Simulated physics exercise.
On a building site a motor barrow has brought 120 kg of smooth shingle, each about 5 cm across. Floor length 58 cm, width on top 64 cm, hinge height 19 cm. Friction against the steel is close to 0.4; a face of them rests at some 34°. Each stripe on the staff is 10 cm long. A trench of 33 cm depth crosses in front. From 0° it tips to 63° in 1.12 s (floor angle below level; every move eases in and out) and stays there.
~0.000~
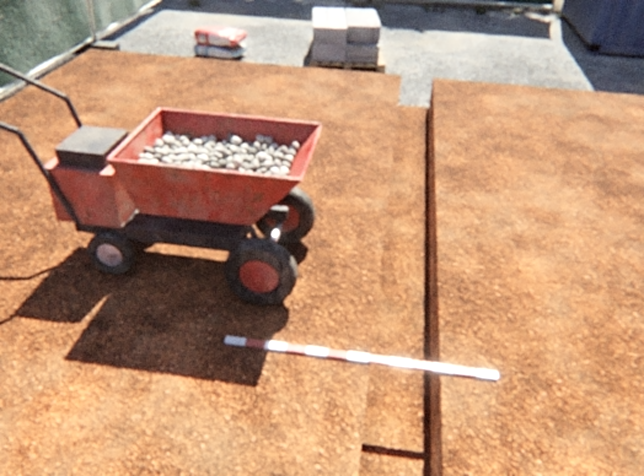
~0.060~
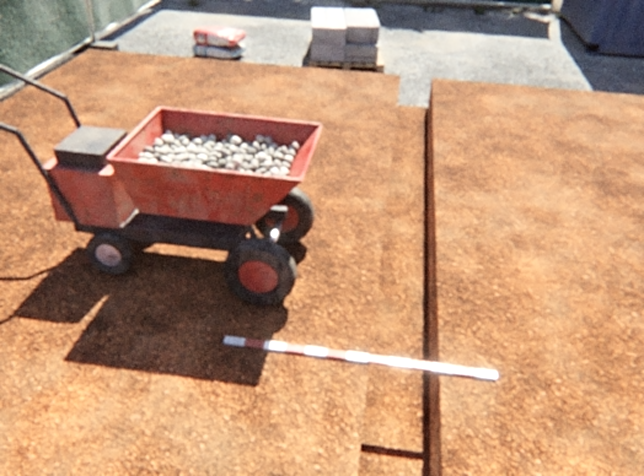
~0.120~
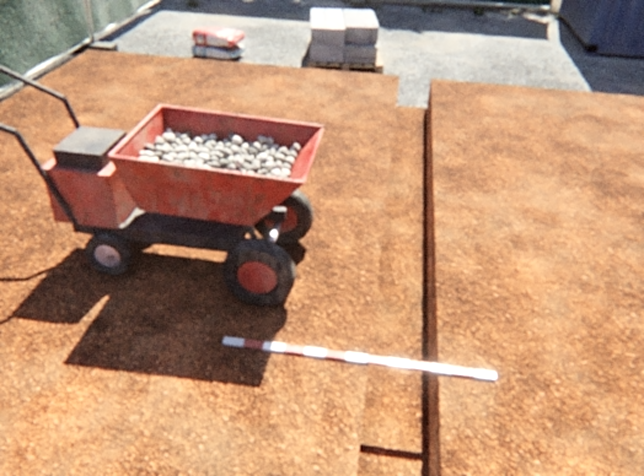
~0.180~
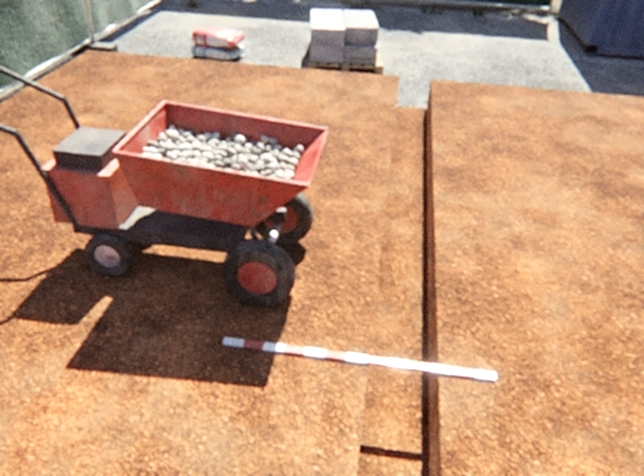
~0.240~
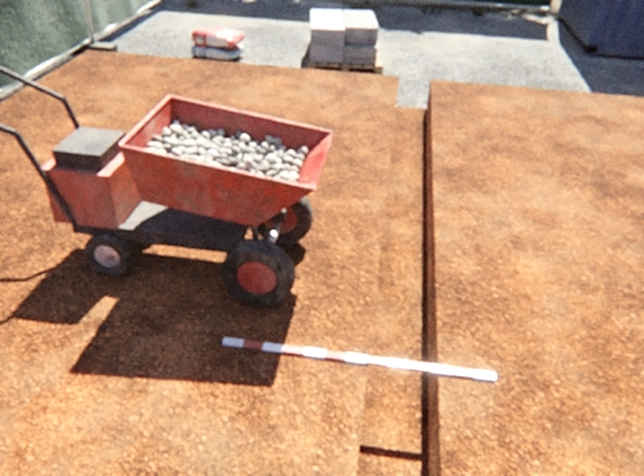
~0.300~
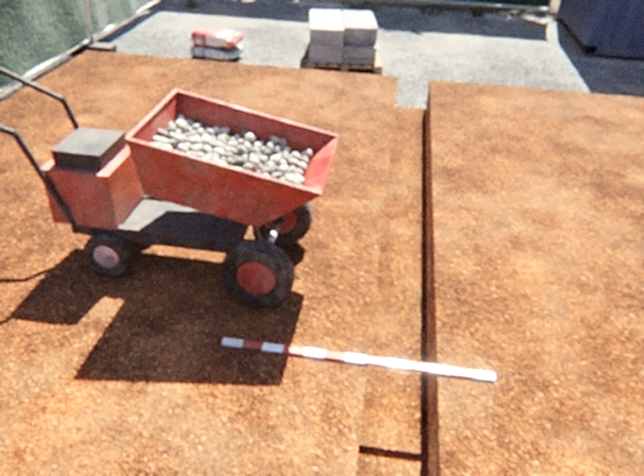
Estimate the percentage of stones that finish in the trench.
Close to 82 in a hundred.
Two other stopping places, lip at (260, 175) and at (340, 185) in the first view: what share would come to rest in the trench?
Near 85 per cent from the first place, 45 from the second.
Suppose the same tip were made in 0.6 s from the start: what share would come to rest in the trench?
In that case some 60 per cent.
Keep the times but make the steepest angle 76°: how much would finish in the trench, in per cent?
In that case some 90 per cent.
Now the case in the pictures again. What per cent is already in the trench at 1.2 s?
Some 25 per cent.
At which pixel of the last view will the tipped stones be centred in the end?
Near (409, 318).
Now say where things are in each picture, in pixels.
The first picture shows lip at (301, 181), floor tilted 0°, highest stones at (226, 149).
In the second picture, the skip is at 1°, its lip at (301, 181); the top of the load is at (214, 147); the stones move at 0.1 m/s on average.
The third picture shows lip at (303, 183), floor tilted 2°, highest stones at (205, 148); the stones move at 0.3 m/s on average.
The fourth picture shows lip at (308, 186), floor tilted 4°, highest stones at (185, 143); the stones move at 0.4 m/s on average.
In the fifth picture, the skip is at 7°, its lip at (314, 190); the top of the load is at (181, 137); the stones move at 0.5 m/s on average.
The sixth picture shows lip at (321, 194), floor tilted 11°, highest stones at (180, 129); the stones move at 0.6 m/s on average.
After 0.8 s the floor is at 53°; 100 % in the skip; the foremost stones are at (359, 225).
After 1.2 s the floor is at 63°; 74 % in the skip, 26 % in the trench, 1 % past the trench; the foremost stones are at (441, 294).
After 1.6 s the floor is at 63°; 35 % in the skip, 47 % in the trench, 18 % past the trench; the foremost stones are at (527, 296).
After 3.5 s the floor is at 63°; 0 % in the skip, 82 % in the trench, 18 % past the trench; the foremost stones are at (596, 292).
